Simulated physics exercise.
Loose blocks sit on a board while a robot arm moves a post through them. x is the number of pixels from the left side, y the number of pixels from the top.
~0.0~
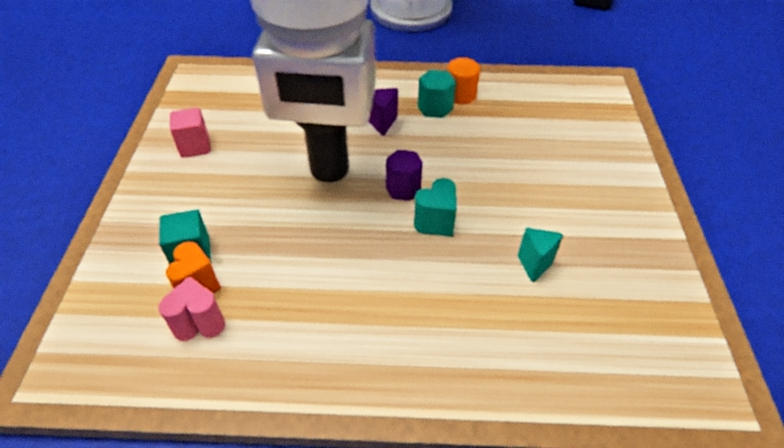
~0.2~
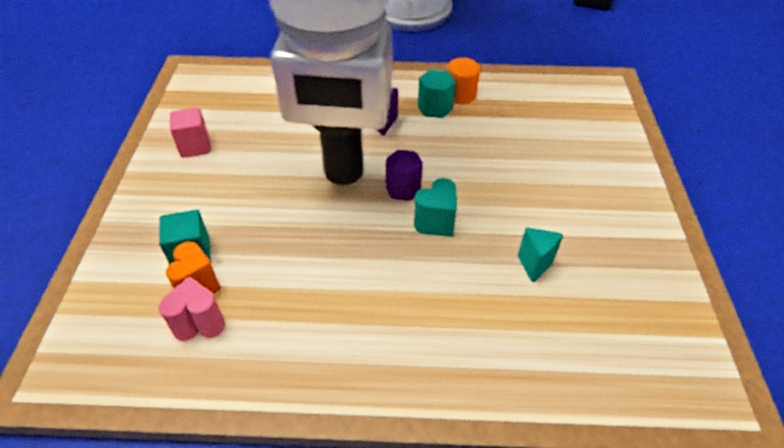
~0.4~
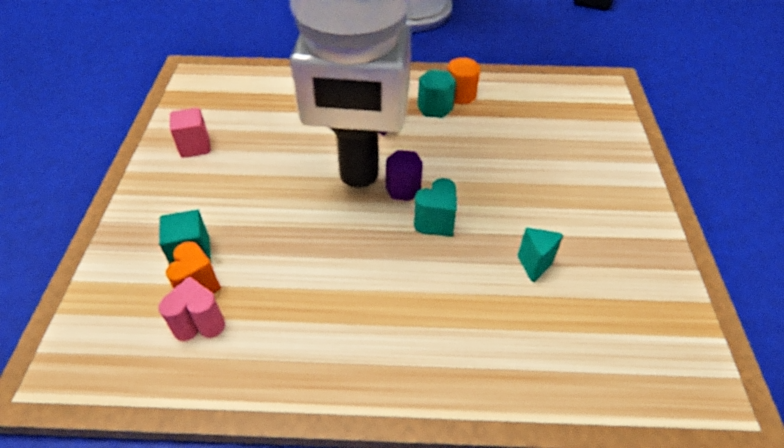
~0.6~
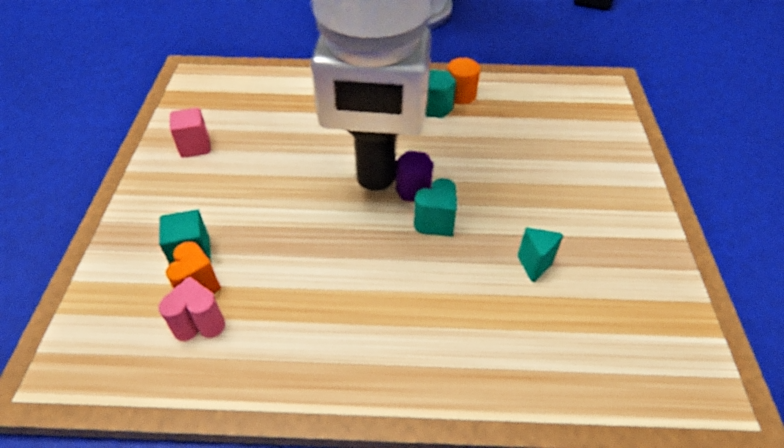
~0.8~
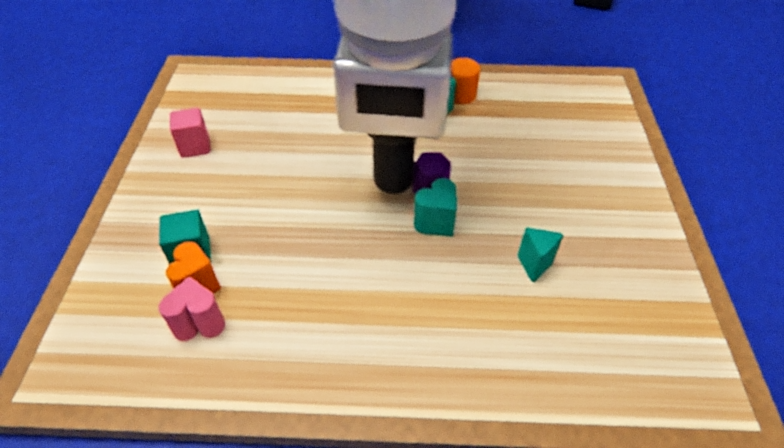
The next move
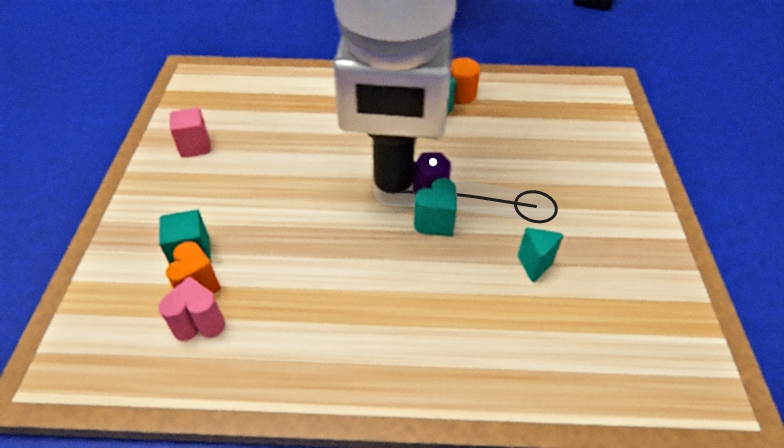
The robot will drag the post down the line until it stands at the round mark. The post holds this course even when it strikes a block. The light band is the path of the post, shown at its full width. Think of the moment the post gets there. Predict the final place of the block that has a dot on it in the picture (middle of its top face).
The middle of its upper face should be somewhere near (557, 154).
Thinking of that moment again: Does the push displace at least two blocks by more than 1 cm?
Final answer: No.
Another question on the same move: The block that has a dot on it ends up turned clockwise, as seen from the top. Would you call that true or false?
The statement is incorrect.
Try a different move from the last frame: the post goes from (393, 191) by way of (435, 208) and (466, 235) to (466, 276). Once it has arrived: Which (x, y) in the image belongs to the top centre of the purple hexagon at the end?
It will end up at (479, 165).
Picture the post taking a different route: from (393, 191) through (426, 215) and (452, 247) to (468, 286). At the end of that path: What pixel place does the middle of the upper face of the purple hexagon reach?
I'd say the purple hexagon ends with its top centre at (455, 168).
Drawn move, from (393, 191) via (464, 195), ending at (536, 206); the dot is on the purple hexagon.
On the path given first. One third of the way, post (442, 183); purple hexagon (483, 162); turquoise heart (443, 195), turned 15° clockwise.
Two thirds of the way, post (490, 188); purple hexagon (524, 158), turned 60° anticlockwise; turquoise heart (444, 195), turned 20° clockwise.
At the end, post (539, 196); purple hexagon (557, 154), turned 125° anticlockwise; turquoise heart (444, 195), turned 20° clockwise; turquoise triangle still.
